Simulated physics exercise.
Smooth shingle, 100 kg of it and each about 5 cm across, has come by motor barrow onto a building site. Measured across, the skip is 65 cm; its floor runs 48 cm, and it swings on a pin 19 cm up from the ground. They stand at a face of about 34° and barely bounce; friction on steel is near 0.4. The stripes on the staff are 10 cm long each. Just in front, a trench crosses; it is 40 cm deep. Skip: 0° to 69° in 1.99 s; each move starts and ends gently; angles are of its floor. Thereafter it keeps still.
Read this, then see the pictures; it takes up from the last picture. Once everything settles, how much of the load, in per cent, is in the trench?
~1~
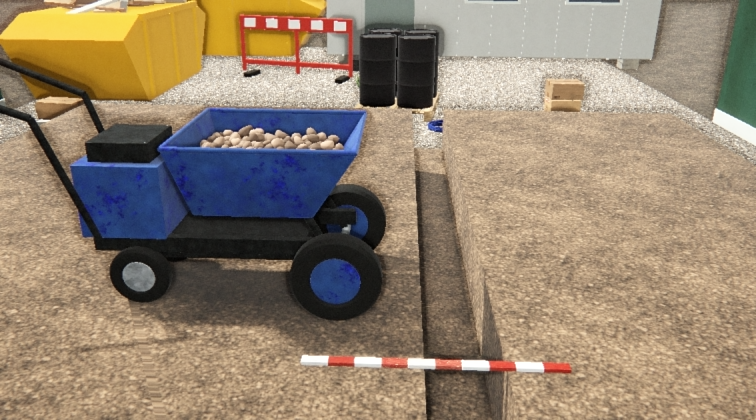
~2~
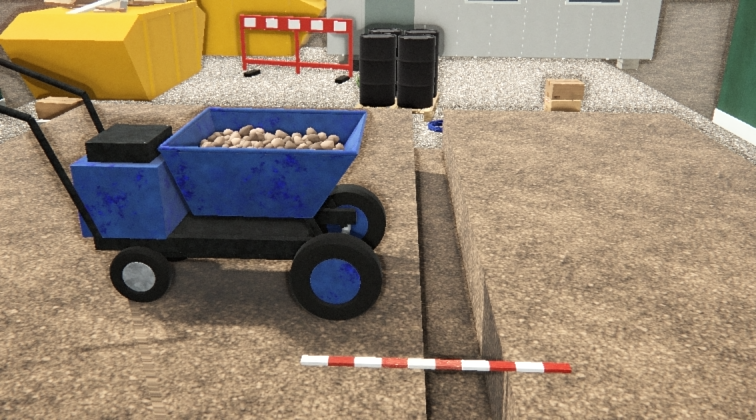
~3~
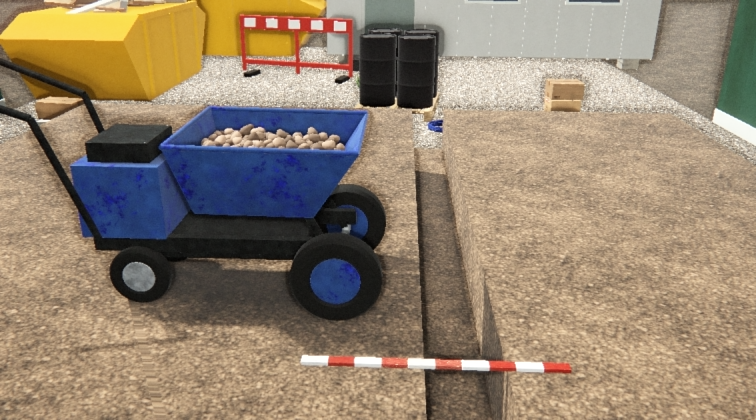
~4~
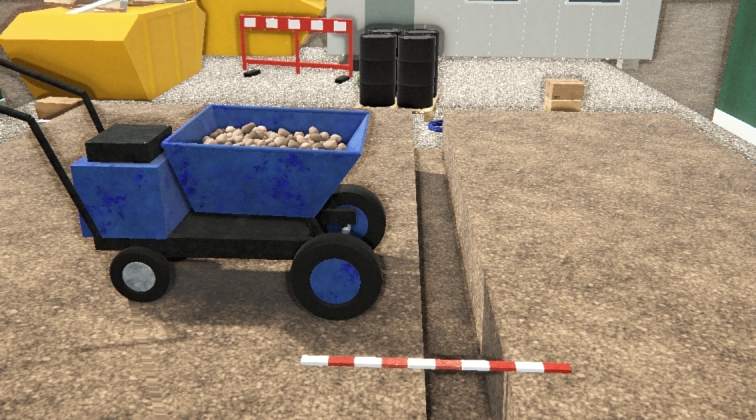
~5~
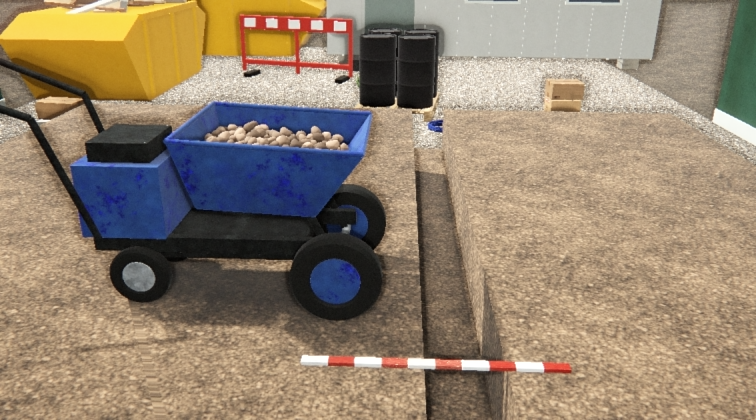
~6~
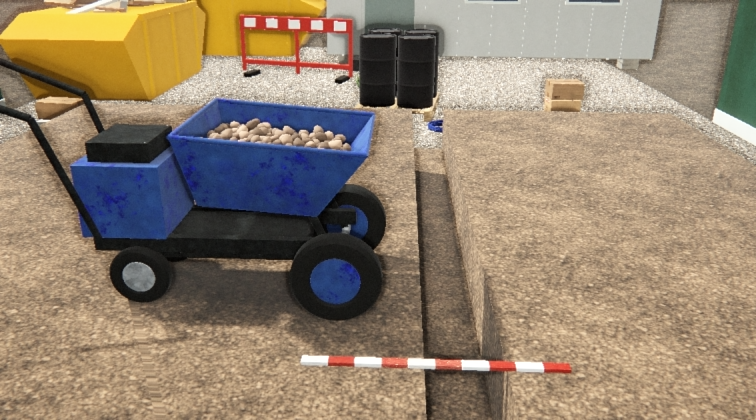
Once it settles, about 48 per cent of the load is there.
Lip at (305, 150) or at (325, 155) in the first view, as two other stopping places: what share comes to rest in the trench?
First place: Near 95%; second place: Near 75%.
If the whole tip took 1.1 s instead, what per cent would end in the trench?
Estimate: About 35 %.
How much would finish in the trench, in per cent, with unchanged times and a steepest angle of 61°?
In that case around 40 percent.
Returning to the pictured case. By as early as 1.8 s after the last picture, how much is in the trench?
Roughly 10 percent of the load.
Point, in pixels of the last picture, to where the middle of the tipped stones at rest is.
Look at roughly (496, 286).
Then, 1.2 s after the last picture the floor is at 58°, 100 % in the skip; the foremost stones are at (465, 206).
Then, 1.8 s after the last picture the floor is at 69°, 51 % in the skip, 11 % in the trench, 38 % past the trench; the foremost stones are at (587, 294).
Then, 2.1 s after the last picture the floor is at 69°, 29 % in the skip, 18 % in the trench, 53 % past the trench; the foremost stones are at (630, 285).
Then, 4.1 s after the last picture the floor is at 69°, 0 % in the skip, 48 % in the trench, 52 % past the trench; the foremost stones are at (648, 280).
